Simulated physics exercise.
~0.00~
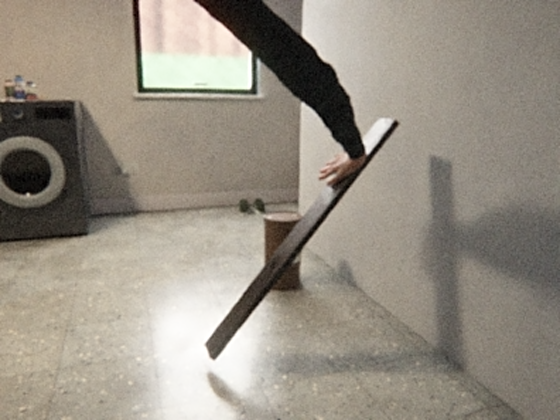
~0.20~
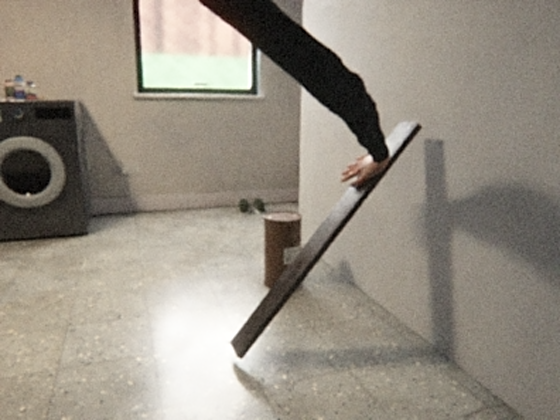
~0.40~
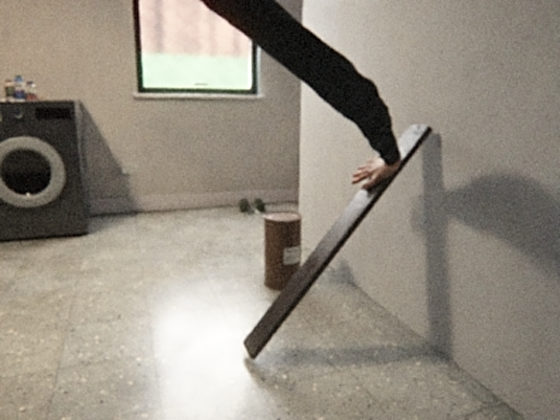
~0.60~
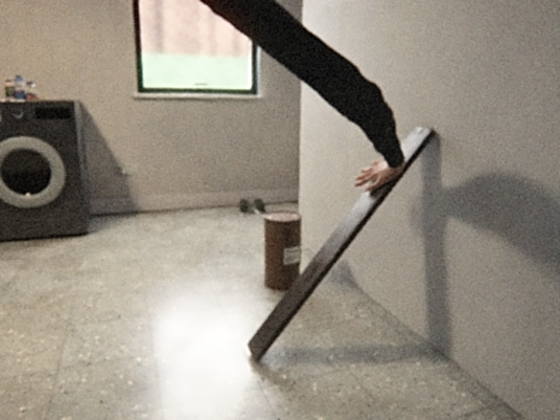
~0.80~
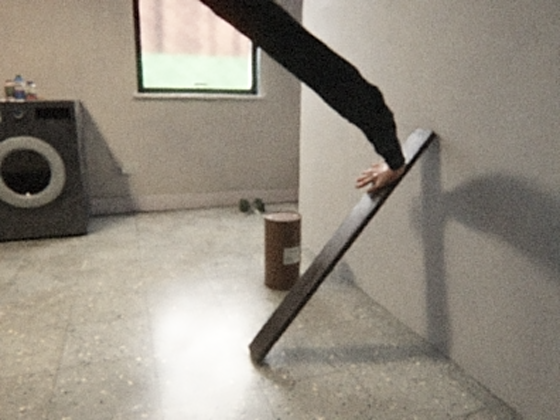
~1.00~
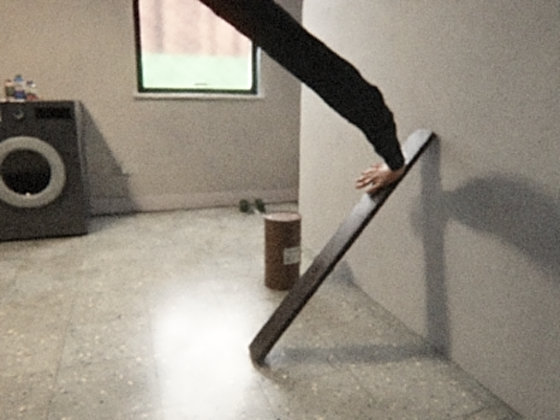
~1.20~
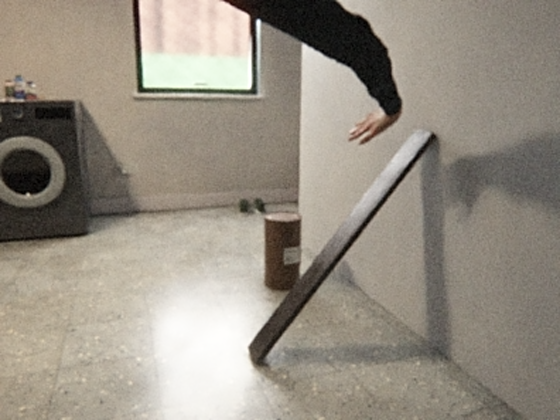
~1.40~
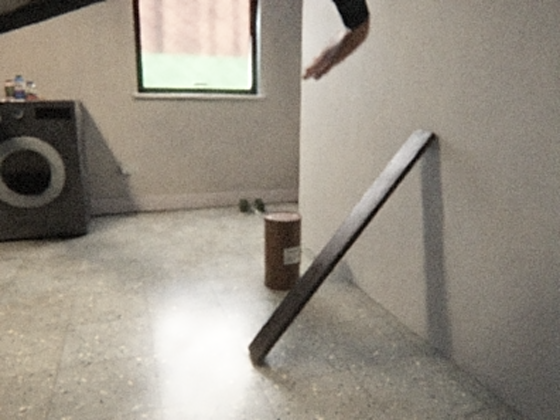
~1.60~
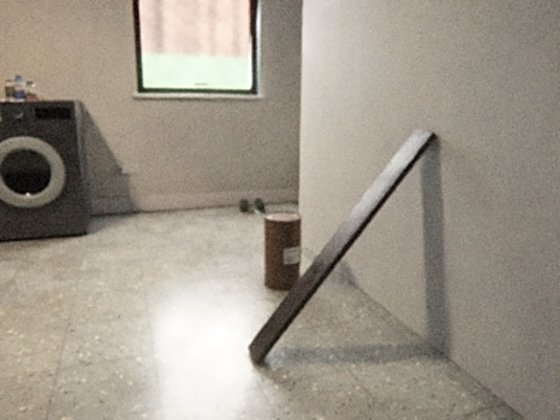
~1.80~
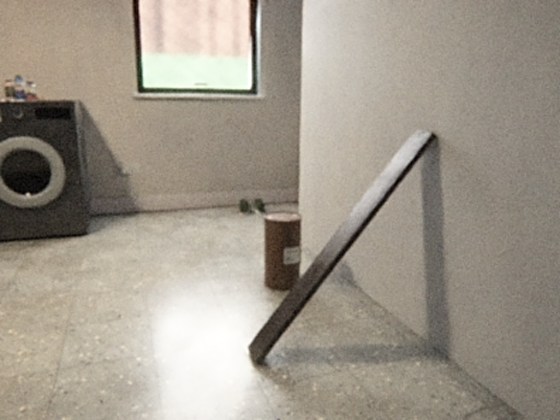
A dark plank is held at a slant by a hand in a black sleeve, inside a grey-walled room with a speckled, shiny floor, seen from a fixed view. A brown canister stands behind the plank, while a dark washing machine sits at the left and a window is set in the back wall. The hand moves the plank rightward until its top rests against the right wall and its foot on the floor. After holding it there, the hand lets go and withdraws upward out of view. The plank stays leaning, motionless, and the canister remains in place.
